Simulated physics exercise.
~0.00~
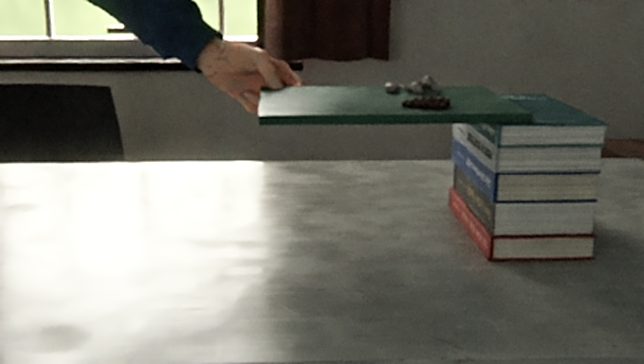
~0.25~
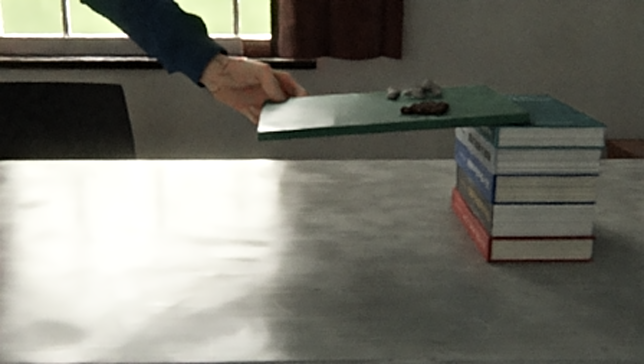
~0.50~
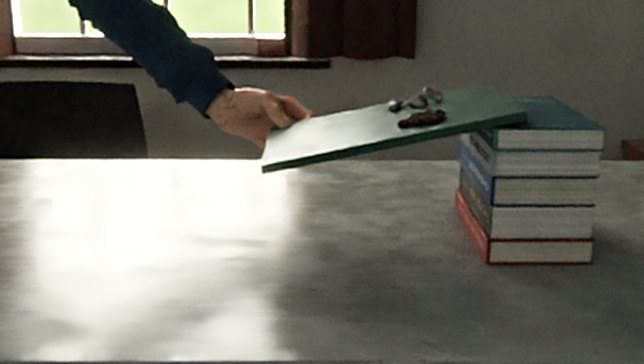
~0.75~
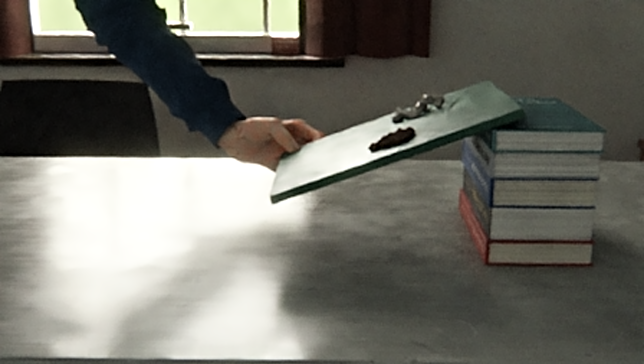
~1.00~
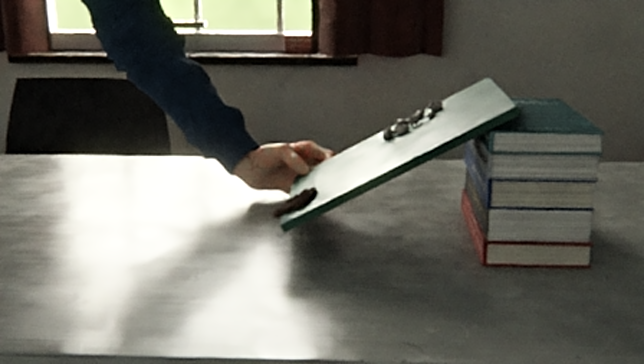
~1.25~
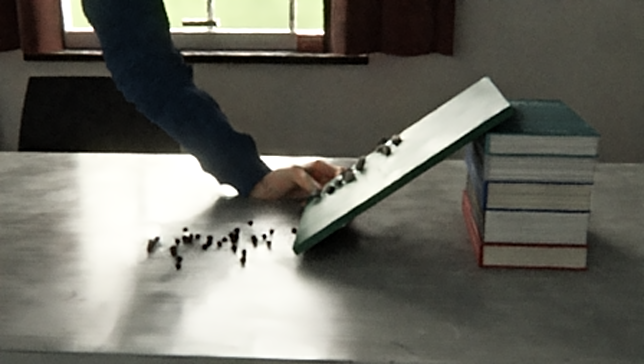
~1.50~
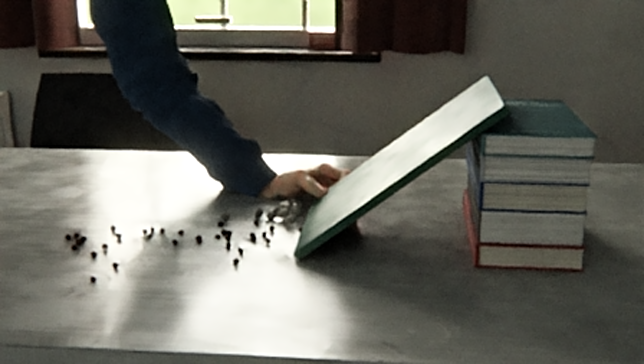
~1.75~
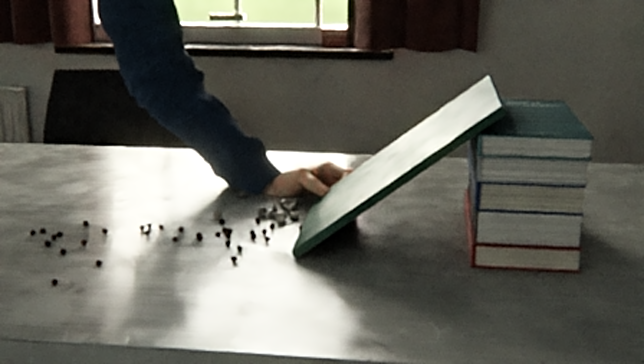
A green board holding two small piles of dark pieces tilts as a hand lowers its left end from beside a stack of books to the table; the nearer pile slides off first and scatters leftward, then the other slides down and settles mostly at the board's foot.
